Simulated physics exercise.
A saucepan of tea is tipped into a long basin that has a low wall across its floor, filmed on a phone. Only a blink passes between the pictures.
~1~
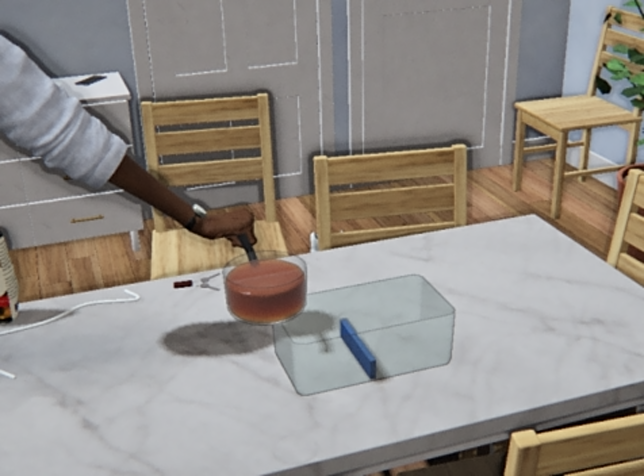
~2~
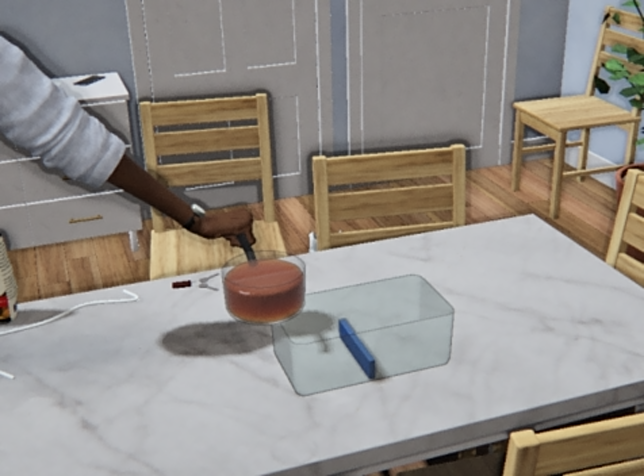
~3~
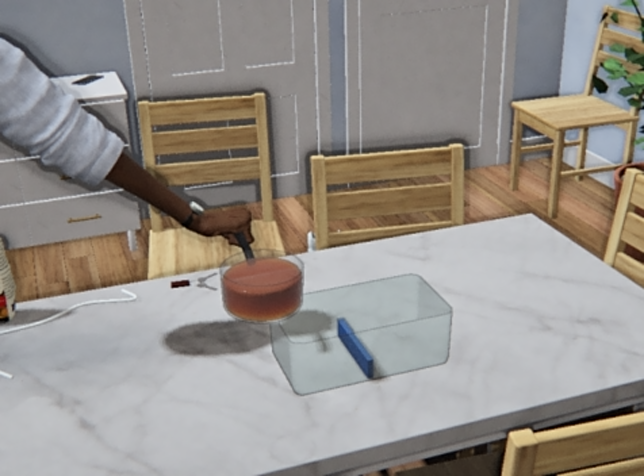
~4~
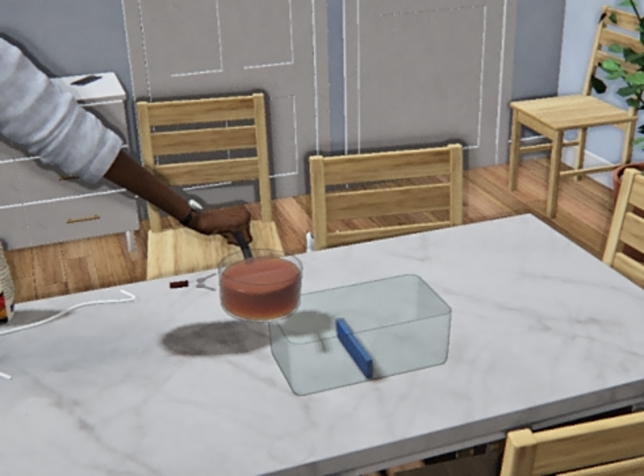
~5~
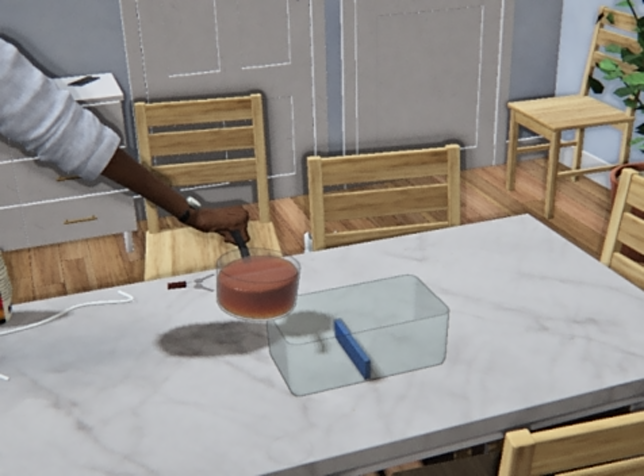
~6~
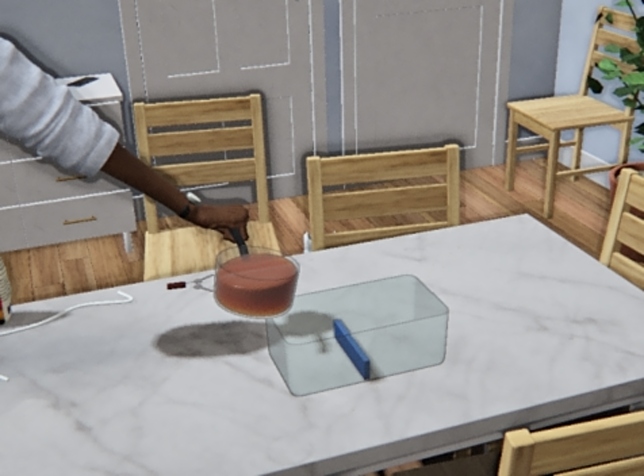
A hand holds a clear pan of reddish-brown liquid above a table and tilts it slightly.
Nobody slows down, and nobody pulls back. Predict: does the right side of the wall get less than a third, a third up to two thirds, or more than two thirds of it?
It gets a third up to two thirds.
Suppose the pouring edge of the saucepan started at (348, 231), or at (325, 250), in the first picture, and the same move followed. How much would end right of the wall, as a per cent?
The first gives 90 %, the second 90 %.
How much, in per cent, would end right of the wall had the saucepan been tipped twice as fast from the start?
Roughly 65 in a hundred.
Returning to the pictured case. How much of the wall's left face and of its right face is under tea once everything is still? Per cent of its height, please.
Left of the wall 40 %, right of the wall 50 %.
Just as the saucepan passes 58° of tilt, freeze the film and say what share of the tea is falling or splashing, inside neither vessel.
About 25 per cent.
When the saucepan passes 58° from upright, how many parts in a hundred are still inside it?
Amount still in: Approx. 65 %.
A moment on, the tilt is 58° and 66 per cent is still to pour, 9 is left of the wall and 0 right of it.
Next, the tilt is 88° and 17 per cent is still to pour, 20 is left of the wall and 47 right of it.
Then the tilt is 96° and 2 per cent is still to pour, 35 is left of the wall and 60 right of it.
Later the tilt is 96° and 0 per cent is still to pour, 38 is left of the wall and 60 right of it.
At rest 39 per cent lies left of the wall, 60 right of it and 1 outside.
